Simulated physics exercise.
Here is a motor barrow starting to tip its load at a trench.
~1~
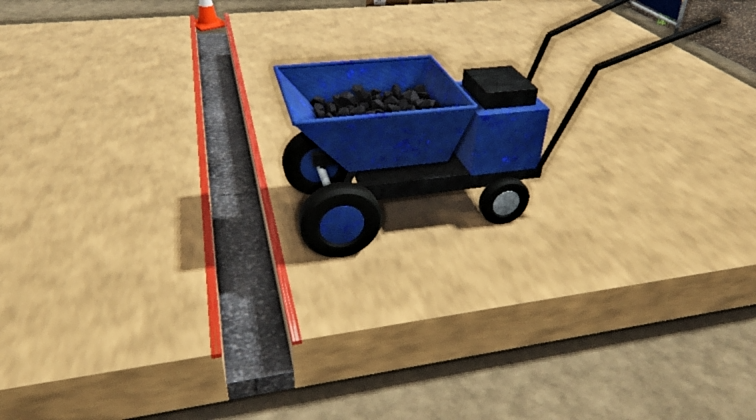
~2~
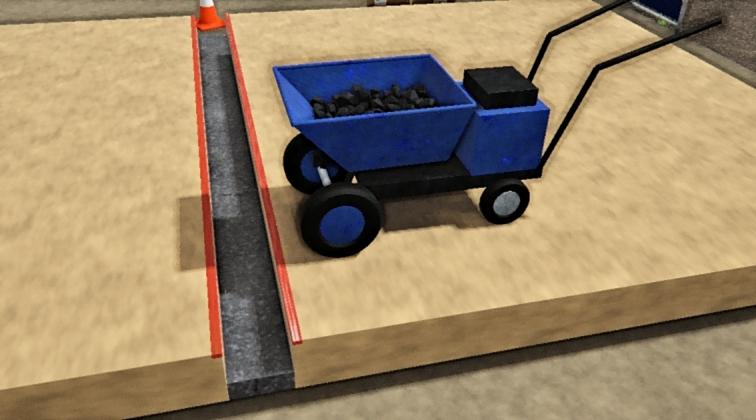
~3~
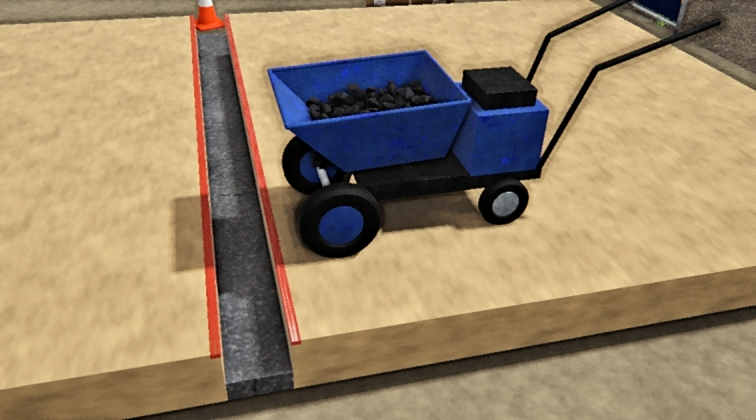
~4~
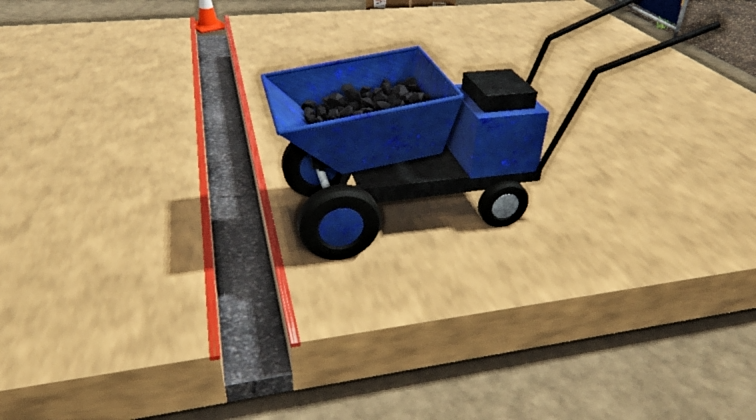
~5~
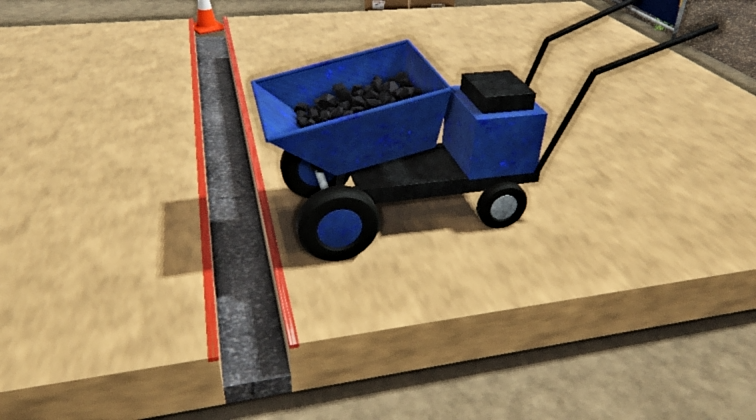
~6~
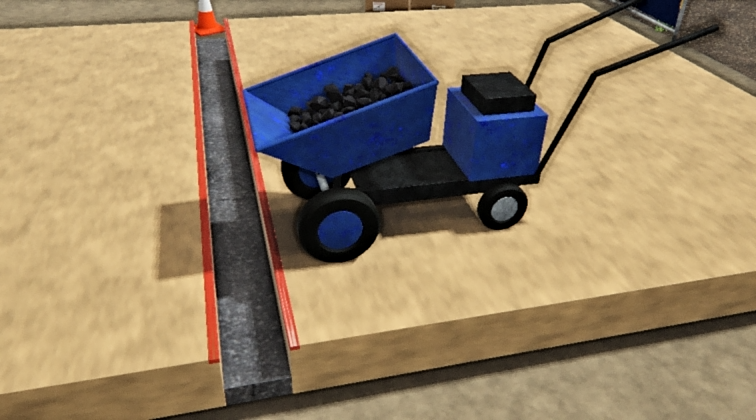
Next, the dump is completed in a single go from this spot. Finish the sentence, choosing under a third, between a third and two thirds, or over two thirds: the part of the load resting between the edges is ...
The part between the edges is under a third of the load.
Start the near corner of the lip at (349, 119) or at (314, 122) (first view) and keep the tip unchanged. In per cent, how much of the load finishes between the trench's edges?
100 % and 60 %.
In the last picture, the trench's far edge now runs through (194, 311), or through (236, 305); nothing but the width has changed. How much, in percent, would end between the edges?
Lab note: Case 1 near 60 percent, case 2 near 0 percent.
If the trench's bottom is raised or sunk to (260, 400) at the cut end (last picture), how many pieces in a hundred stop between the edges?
Around 10 percent.
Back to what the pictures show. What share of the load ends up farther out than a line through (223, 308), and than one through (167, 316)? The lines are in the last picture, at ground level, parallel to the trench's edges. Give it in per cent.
Roughly 70 and 30 %.
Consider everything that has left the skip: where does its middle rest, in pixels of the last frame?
Around (169, 241).
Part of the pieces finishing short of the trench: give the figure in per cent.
Close to 0 in a hundred.
Soon, skip tipped steeply; all in the skip.
A while on, skip tipped right over; about two thirds in the skip; about a quarter beyond it.
Towards the end, skip tipped right over; about a quarter in the skip; a small part in or heaped over the trench; about two thirds beyond it.
Finally, skip tipped right over; about a quarter in the skip; a small part in or heaped over the trench; about two thirds beyond it.
